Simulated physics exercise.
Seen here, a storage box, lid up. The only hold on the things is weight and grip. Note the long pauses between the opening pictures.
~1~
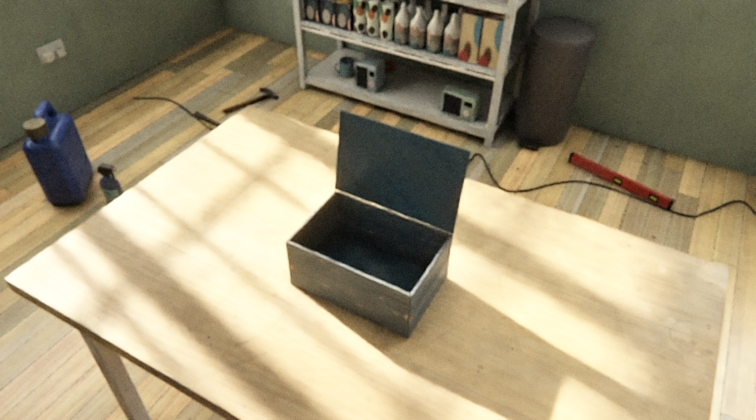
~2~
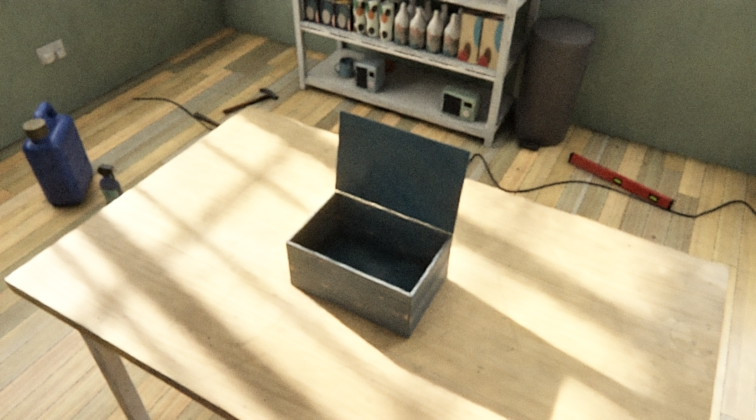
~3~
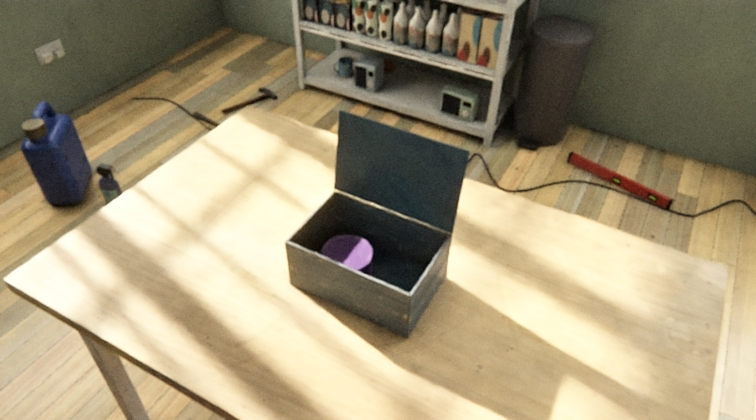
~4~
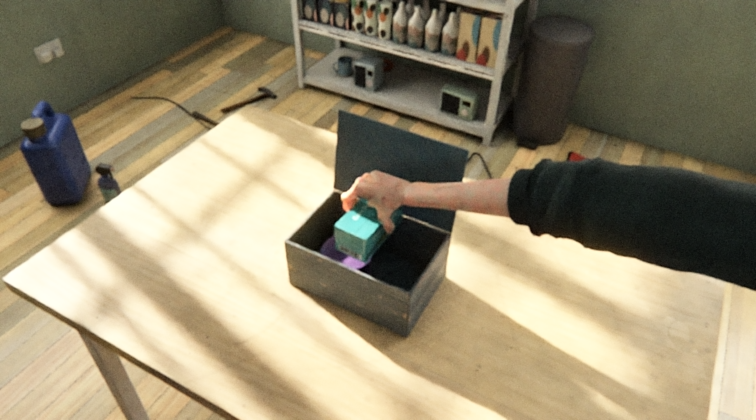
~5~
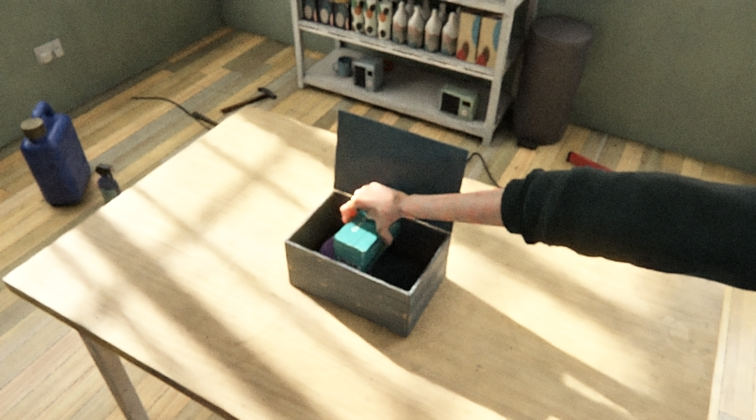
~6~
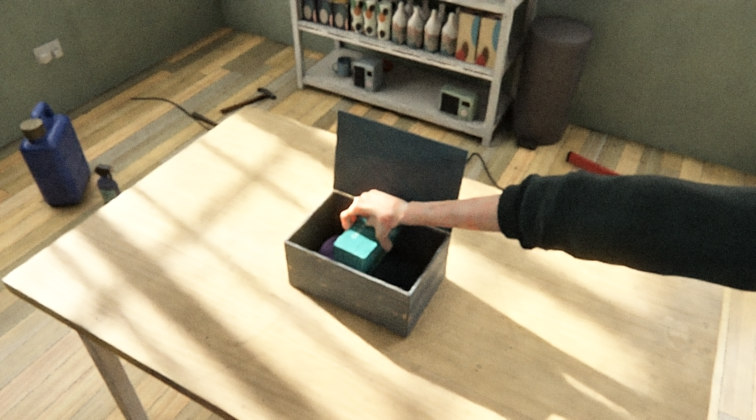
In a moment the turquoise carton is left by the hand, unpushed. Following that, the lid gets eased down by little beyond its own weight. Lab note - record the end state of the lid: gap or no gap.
End state: Gap.
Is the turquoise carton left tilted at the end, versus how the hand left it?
At the finish the turquoise carton holds its orientation.
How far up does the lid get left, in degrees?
Roughly 45 degrees above the rim.
Then, 1.20 s after the last picture, lid starting down.
Then, 1.60 s after the last picture, lid 59° above the rim.
At rest, lid 45° above the rim; both in place. Seen from the same camera at the end, turquoise carton near (368, 242).
